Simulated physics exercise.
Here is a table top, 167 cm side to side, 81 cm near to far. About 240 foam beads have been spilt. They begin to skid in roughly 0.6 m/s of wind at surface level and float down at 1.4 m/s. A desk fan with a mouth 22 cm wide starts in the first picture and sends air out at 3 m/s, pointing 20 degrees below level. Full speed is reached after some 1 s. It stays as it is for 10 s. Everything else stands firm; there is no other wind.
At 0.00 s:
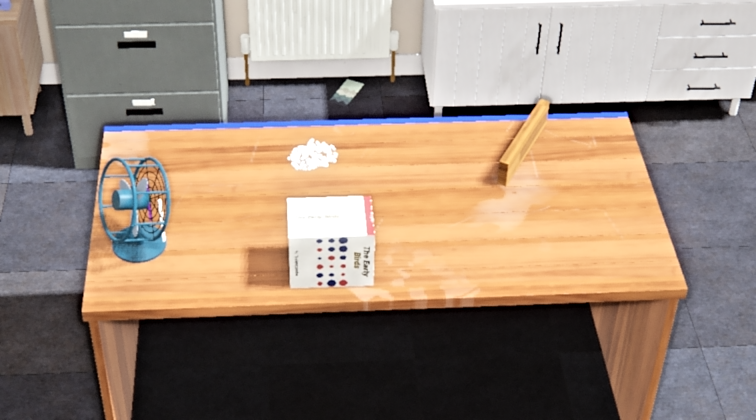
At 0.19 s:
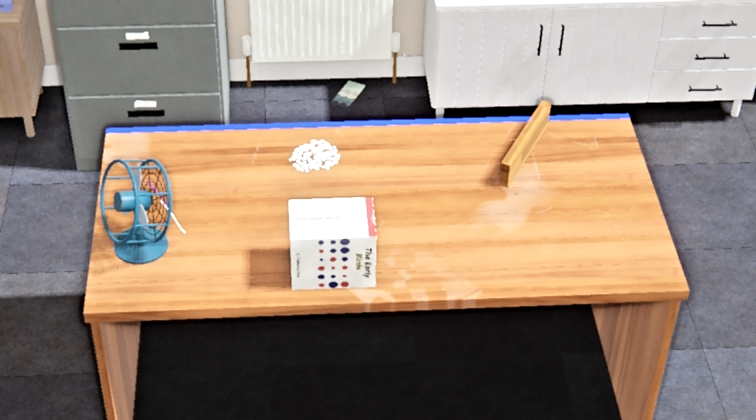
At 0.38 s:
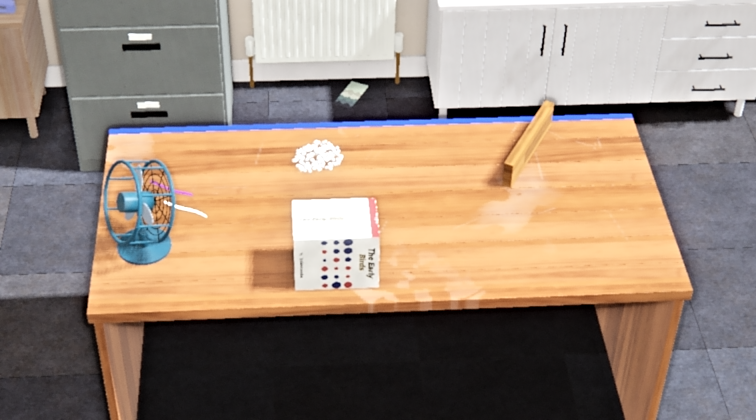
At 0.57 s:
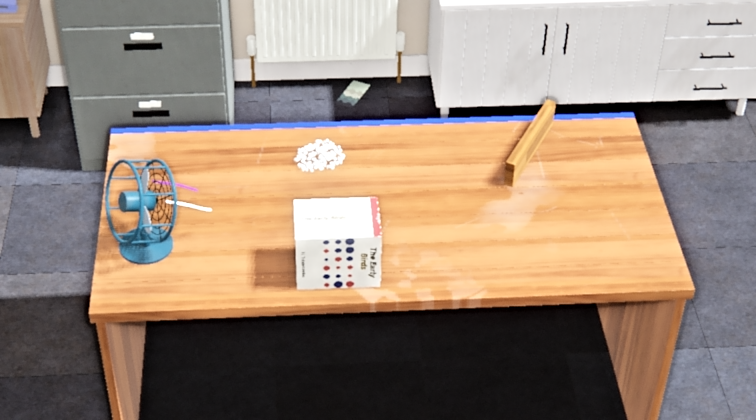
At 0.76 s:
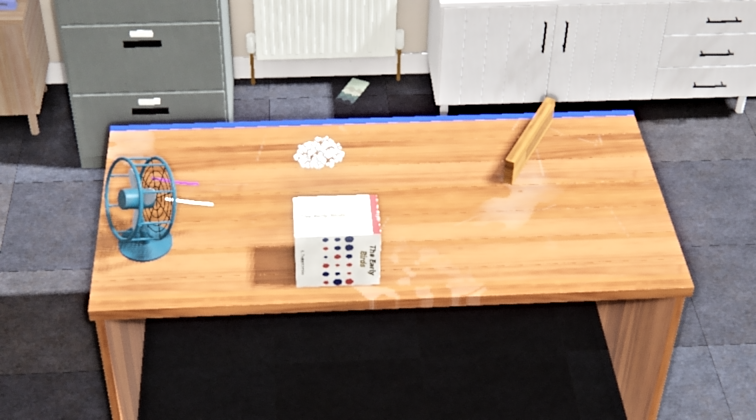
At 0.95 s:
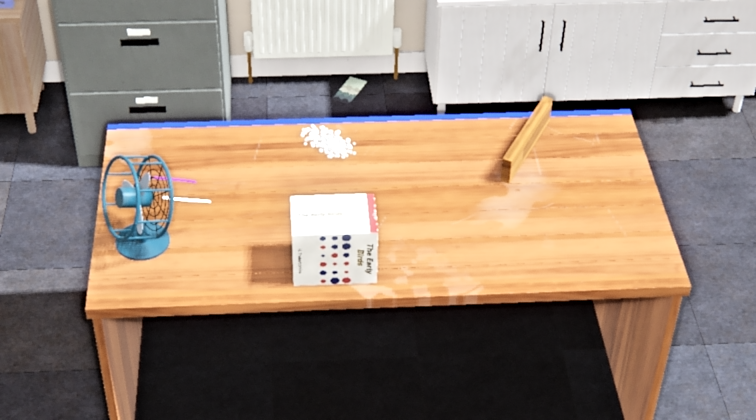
In an office with dark grey floor tiles, a wooden table with a blue back edge is seen from above and in front. A blue desk fan stands at the left, a white book with red and blue dots near the middle, white beads behind it and a tan board at the right. Pale strips stir at the fan, then the beads shift backward and slightly right as the view sways slightly.
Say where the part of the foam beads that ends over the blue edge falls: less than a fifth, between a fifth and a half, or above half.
Of the foam beads, above half end over the blue edge.
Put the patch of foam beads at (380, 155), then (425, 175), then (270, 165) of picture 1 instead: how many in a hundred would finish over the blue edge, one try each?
In turn about 100 %, 90 %, 100 %.
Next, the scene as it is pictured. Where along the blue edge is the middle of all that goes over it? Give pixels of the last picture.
At about (356, 118).
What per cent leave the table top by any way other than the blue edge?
Near 0 %.
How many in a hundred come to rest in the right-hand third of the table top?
Near 0 %.
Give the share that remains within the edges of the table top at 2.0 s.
Some 0 per cent.
After 2.0 s, 0 % are on the move or not yet settled, 100 % are over the blue edge.
After 3.2 s, 0 % are on the move or not yet settled, 100 % are over the blue edge.
After 5.5 s, 0 % are on the move or not yet settled, 100 % are over the blue edge.
After 10.0 s, at the end, 100 % are over the blue edge.
